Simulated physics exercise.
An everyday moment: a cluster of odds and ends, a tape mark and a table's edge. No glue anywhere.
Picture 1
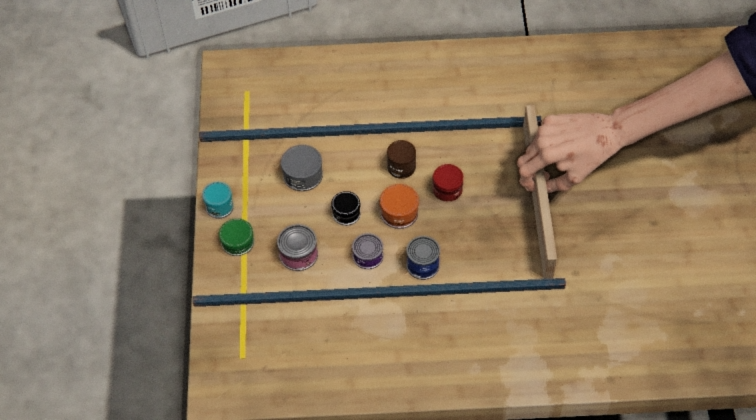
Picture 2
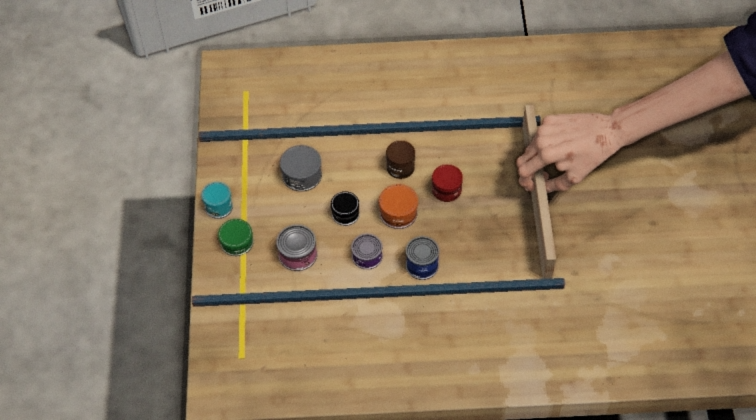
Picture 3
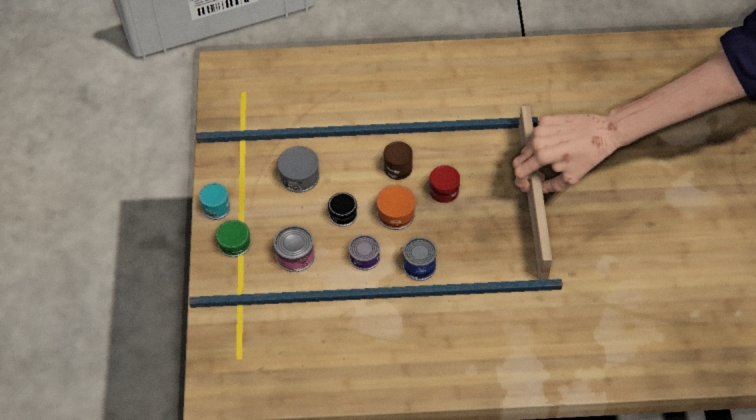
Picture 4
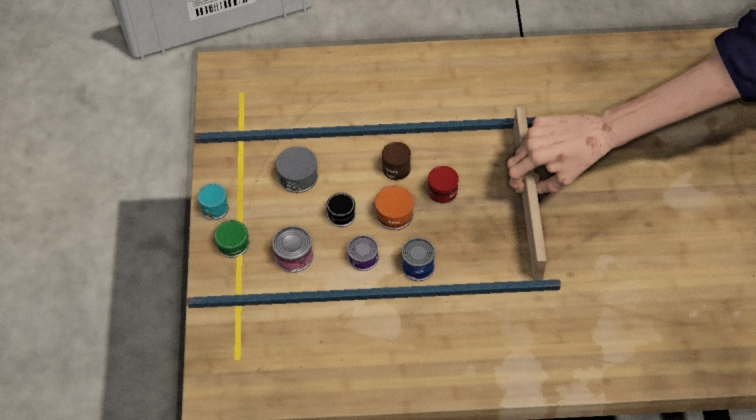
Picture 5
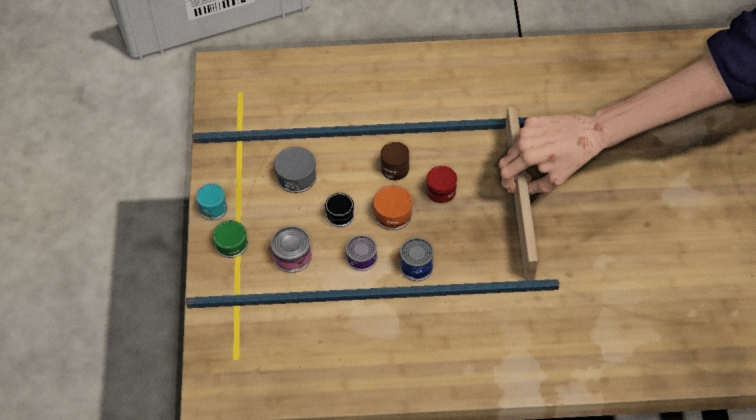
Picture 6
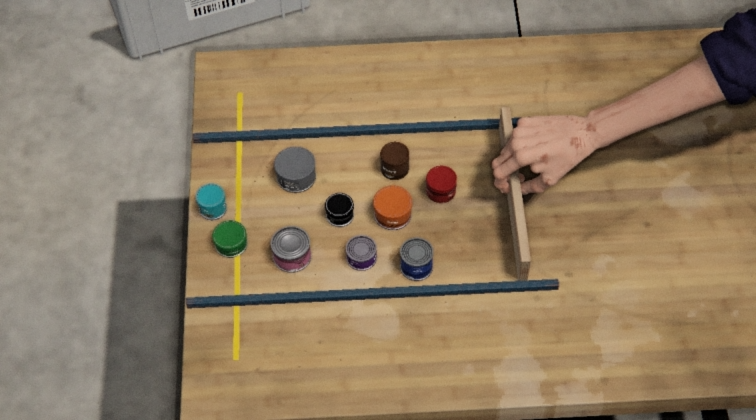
A hand grips an upright wooden board at the right of a pale wooden table, seen from above at a slight angle, with grey floor to the left. Between two blue rods sit small round pots, turquoise and green near a yellow tape line, grey, pink, black, purple, orange, brown, blue and red rightward. The hand slides the board slightly left, the pots stay put, and the view drifts very slightly.
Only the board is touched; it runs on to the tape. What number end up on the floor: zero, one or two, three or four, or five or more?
Here the number that fall off is one or two.
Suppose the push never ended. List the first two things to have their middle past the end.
Earliest first: The turquoise tin, then the green pot.
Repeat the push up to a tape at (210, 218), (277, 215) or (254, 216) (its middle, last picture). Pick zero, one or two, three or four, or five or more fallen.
Taking them in turn, 5 or more; zero; one to two.
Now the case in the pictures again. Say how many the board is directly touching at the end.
That makes 5.
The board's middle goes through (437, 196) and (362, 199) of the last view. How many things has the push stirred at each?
The counts are 1 and 6.
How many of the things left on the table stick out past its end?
It comes to 3.
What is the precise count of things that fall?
The count is 2.
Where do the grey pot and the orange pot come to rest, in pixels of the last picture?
Near (193, 176) and (218, 219).
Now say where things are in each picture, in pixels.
In the first picture, turquoise tin (218, 200); green pot (237, 238); pink pot (298, 248); board (539, 190); tape (245, 215).
In the second picture, green pot (236, 237); blue pot (422, 258).
In the third picture, pink pot (295, 249); red tub (445, 184).
In the fourth picture, turquoise tin (213, 202); grey pot (297, 170).
In the fifth picture, green pot (230, 239); orange pot (393, 208).
In the sixth picture, turquoise tin (212, 202); green pot (230, 239); pink pot (291, 249); board (514, 192); tape (238, 217).
Soon after, none off yet; turquoise tin at rest near (212, 202); green pot at rest near (230, 239); pink pot at rest near (291, 249).
After that, none off yet; turquoise tin at rest near (212, 202); green pot at rest near (230, 239); pink pot displaced a little near (276, 252).
In the end, the number that fall off is one or two; gone, green pot and turquoise tin.
